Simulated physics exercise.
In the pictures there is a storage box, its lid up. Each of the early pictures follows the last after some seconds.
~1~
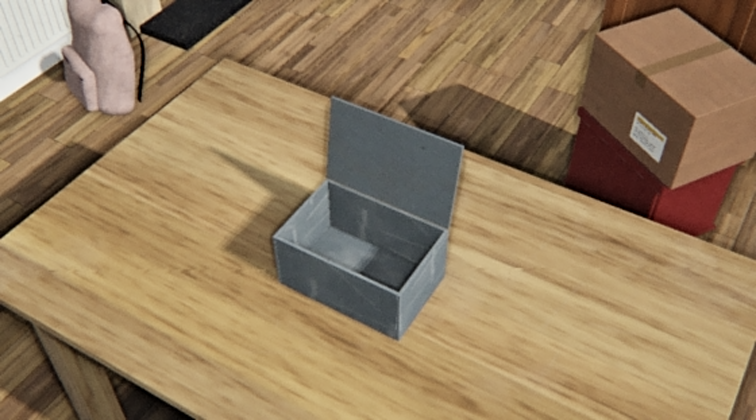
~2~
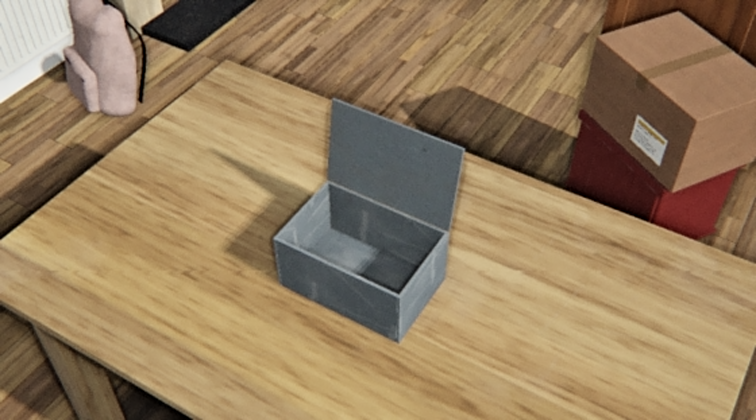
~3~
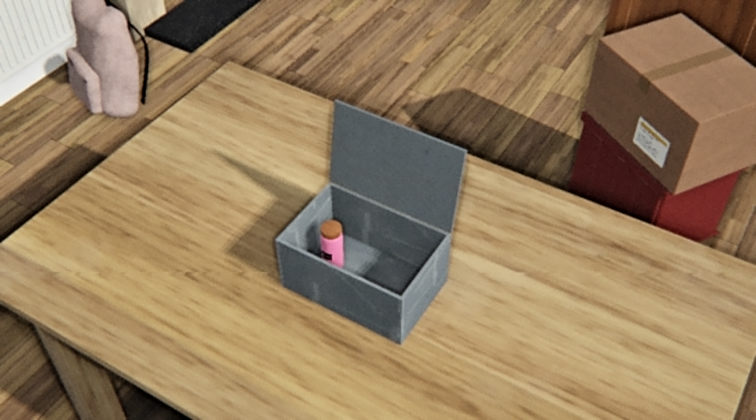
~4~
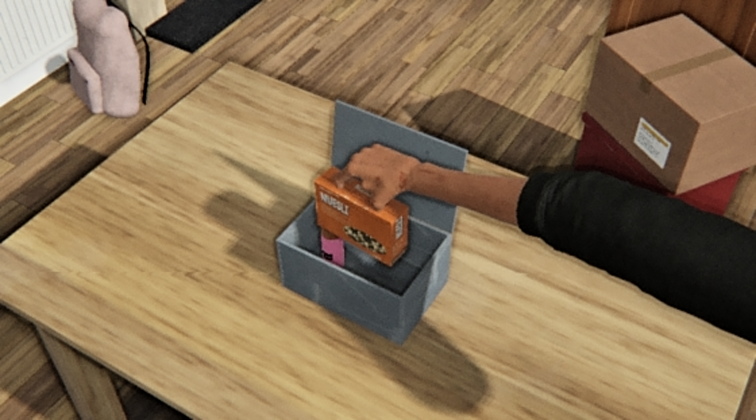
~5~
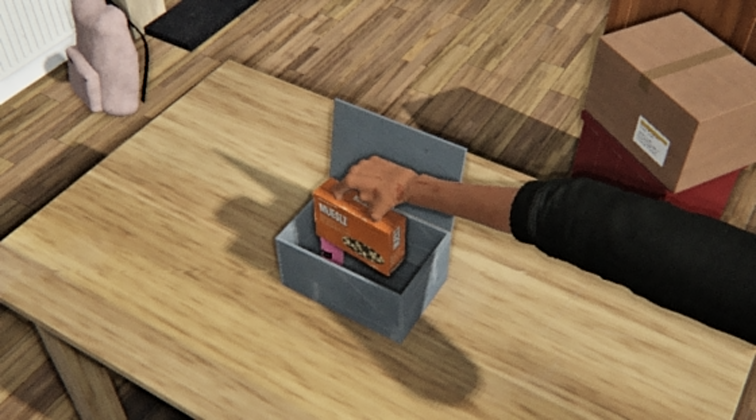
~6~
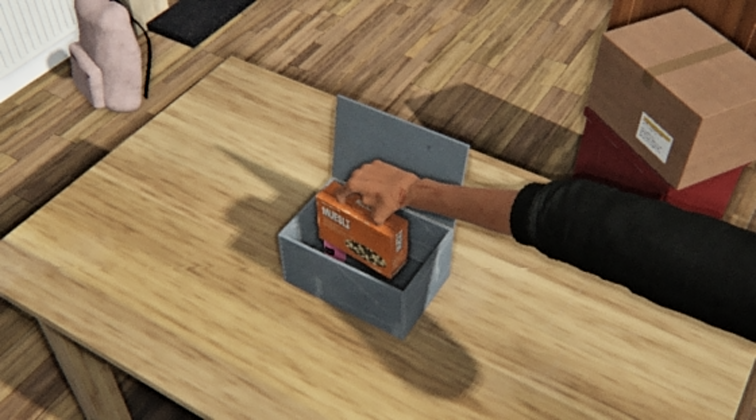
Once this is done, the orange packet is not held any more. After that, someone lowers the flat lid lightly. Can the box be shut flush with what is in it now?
You can see the lid settles down properly.
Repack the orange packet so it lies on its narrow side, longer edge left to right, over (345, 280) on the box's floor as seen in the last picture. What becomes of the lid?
Then it is held up.
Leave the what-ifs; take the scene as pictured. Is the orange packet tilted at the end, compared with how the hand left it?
Simply put, it remains unturned.
Then, 0.50 s on from there, orange packet turned 26° from how it was put near (351, 258).
Then, 1.10 s on from there, lid starting down; orange packet shifted about its own width near (344, 261); pink shaker shifted a little.
Then, 1.60 s on from there, lid 57° above the rim; orange packet shifted about its own width near (344, 261); pink shaker shifted a little.
Then, 2.00 s on from there, lid 18° above the rim; orange packet shifted about its own width near (344, 261); pink shaker shifted a little.
In the end, lid shut; moved from the start, orange packet; pink shaker unmoved. At the end, from the last picture's camera, orange packet near (344, 261).
